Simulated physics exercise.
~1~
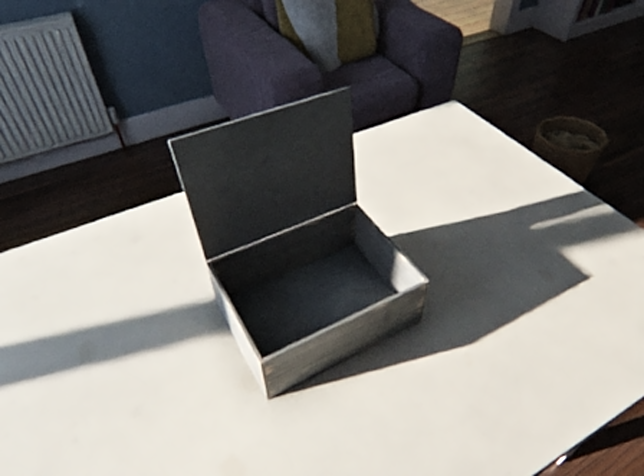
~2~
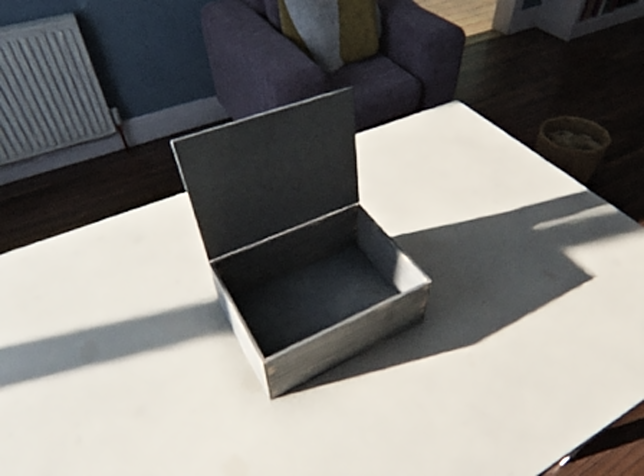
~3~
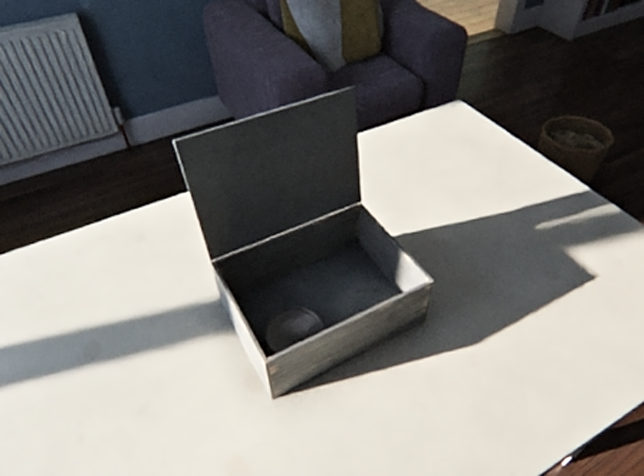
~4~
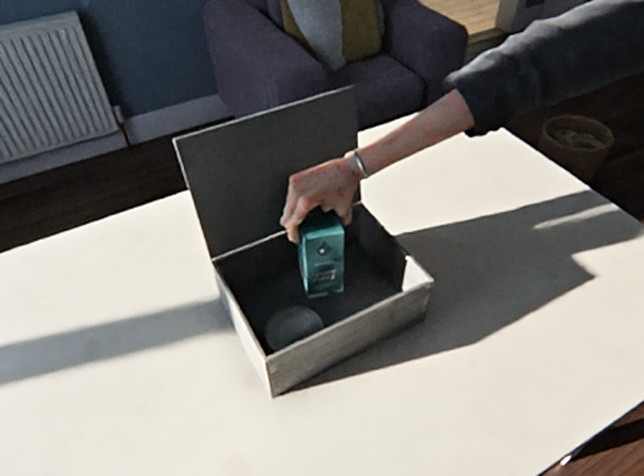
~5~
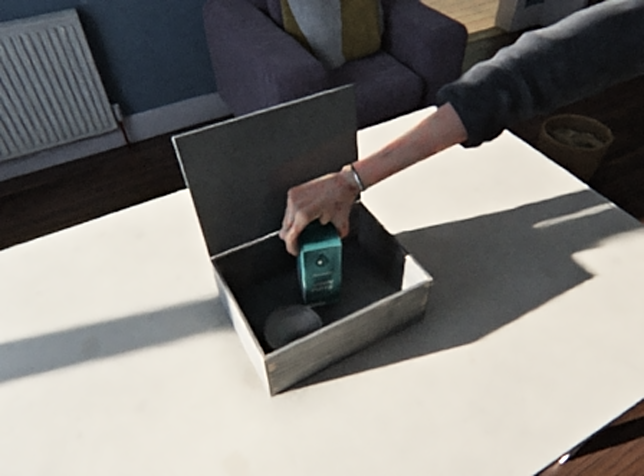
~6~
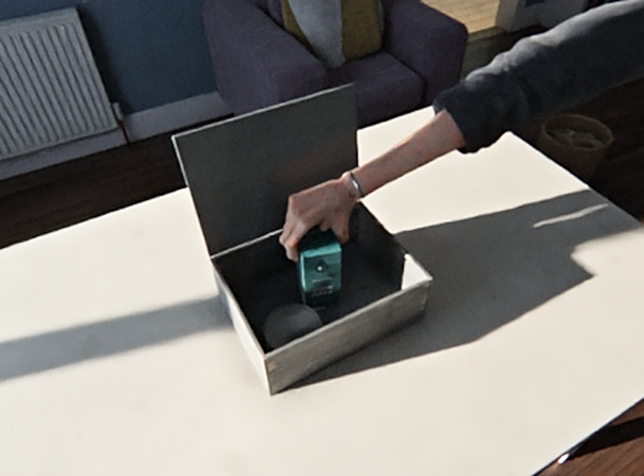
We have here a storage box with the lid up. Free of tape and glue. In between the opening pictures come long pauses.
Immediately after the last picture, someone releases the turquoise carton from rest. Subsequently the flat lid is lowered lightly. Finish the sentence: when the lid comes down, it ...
... cannot close.
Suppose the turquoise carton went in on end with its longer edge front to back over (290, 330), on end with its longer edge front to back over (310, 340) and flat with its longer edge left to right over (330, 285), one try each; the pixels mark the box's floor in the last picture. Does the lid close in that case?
Lid, try 1: Propped open; try 2: Propped open; try 3: Fully down.
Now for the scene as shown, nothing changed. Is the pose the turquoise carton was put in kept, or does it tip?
Observation: The turquoise carton keeps the set orientation.
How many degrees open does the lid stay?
The lid sits around 45° above the rim.
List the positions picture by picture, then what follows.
The last thing is not in view yet, in the first picture.
The last thing is not in view yet, in the second picture.
The last thing is not in view yet; orange tub (295, 339), in the third picture.
Still above its spot; turquoise carton (320, 252); orange tub (295, 338), in the fourth picture.
Still above its spot; turquoise carton (318, 262); orange tub (294, 337), in the fifth picture.
Put in, still held; turquoise carton (318, 268); orange tub (294, 336), in the sixth picture.
Then, 1.00 s after the last picture, lid starting down.
Then, 1.40 s after the last picture, lid 72° above the rim.
Then, 1.70 s after the last picture, lid 53° above the rim.
Then, 3.50 s after the last picture, lid 45° above the rim.
At rest, lid 43° above the rim; both in place. Seen from the same camera at the end, turquoise carton near (317, 271).
